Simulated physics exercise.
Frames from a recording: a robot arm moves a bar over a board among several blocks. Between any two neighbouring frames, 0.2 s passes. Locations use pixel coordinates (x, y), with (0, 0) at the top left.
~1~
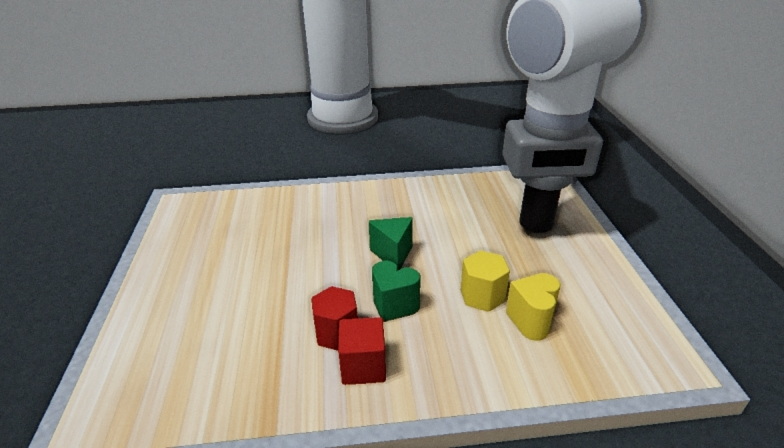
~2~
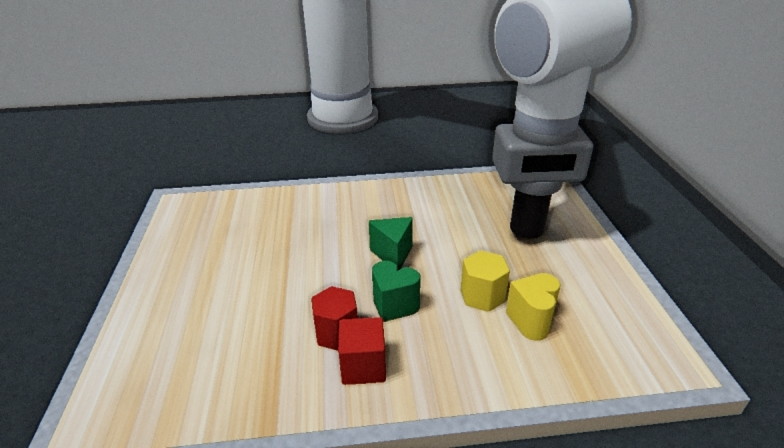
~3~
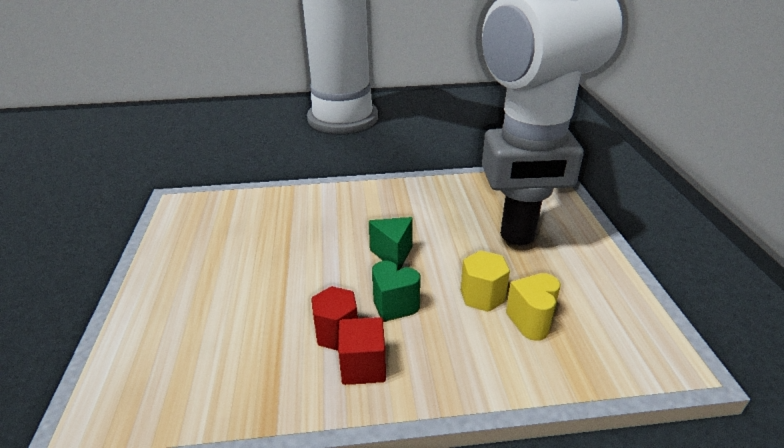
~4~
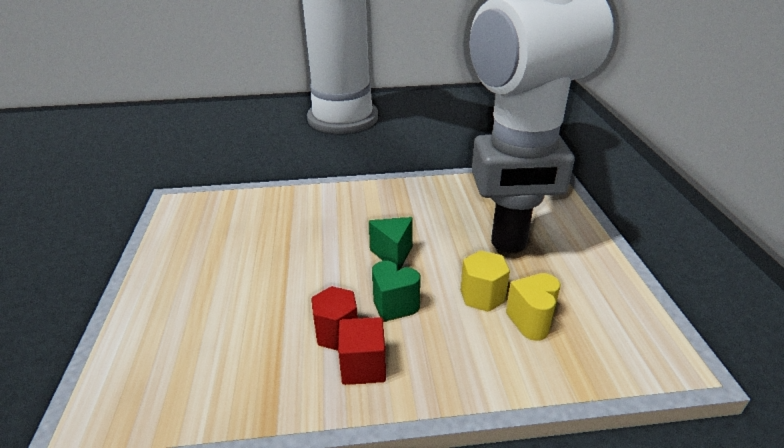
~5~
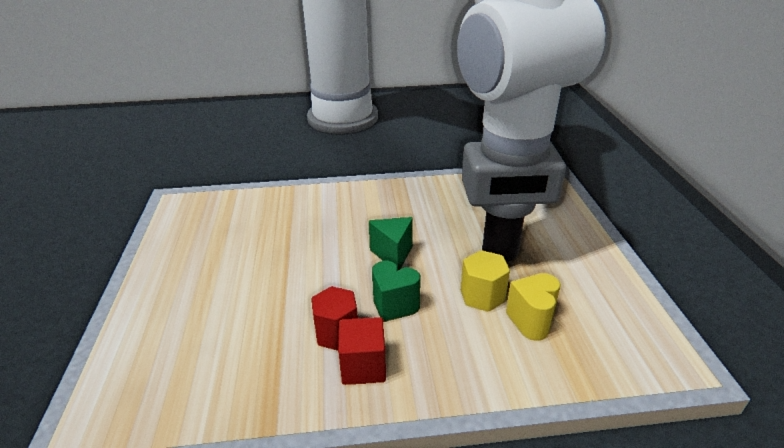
The robot arm moves its dark bar slightly left and closer to the yellow hexagon.
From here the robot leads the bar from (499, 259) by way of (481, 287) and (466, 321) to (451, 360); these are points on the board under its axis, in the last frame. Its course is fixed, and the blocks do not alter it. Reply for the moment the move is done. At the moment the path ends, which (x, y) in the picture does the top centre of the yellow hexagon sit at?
By then it is at (451, 367).
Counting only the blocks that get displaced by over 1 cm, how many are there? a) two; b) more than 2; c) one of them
Correct choice: C.
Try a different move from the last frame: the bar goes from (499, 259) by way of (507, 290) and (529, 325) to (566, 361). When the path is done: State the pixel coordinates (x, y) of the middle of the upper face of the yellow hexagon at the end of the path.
That would be at about pixel (478, 278).
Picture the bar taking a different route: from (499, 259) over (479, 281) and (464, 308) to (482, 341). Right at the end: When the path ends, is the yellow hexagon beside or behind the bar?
No.
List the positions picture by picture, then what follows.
Bar's lower end (536, 223); yellow hexagon (486, 264); yellow heart-shaped block (538, 288), in the first picture.
Bar (527, 229); blocks still, in the second picture.
Bar (518, 235); blocks still, in the third picture.
Bar (509, 242); blocks still, in the fourth picture.
Bar (500, 251); yellow hexagon (486, 264); yellow heart-shaped block (538, 288), in the fifth picture.
On the path given first. One third of the way, bar (482, 279); yellow hexagon (478, 284).
Two thirds of the way, bar (467, 312); yellow hexagon (465, 322), turned 20° anticlockwise.
At the end, bar (451, 352); yellow hexagon (451, 368), turned 25° anticlockwise; yellow heart-shaped block still.
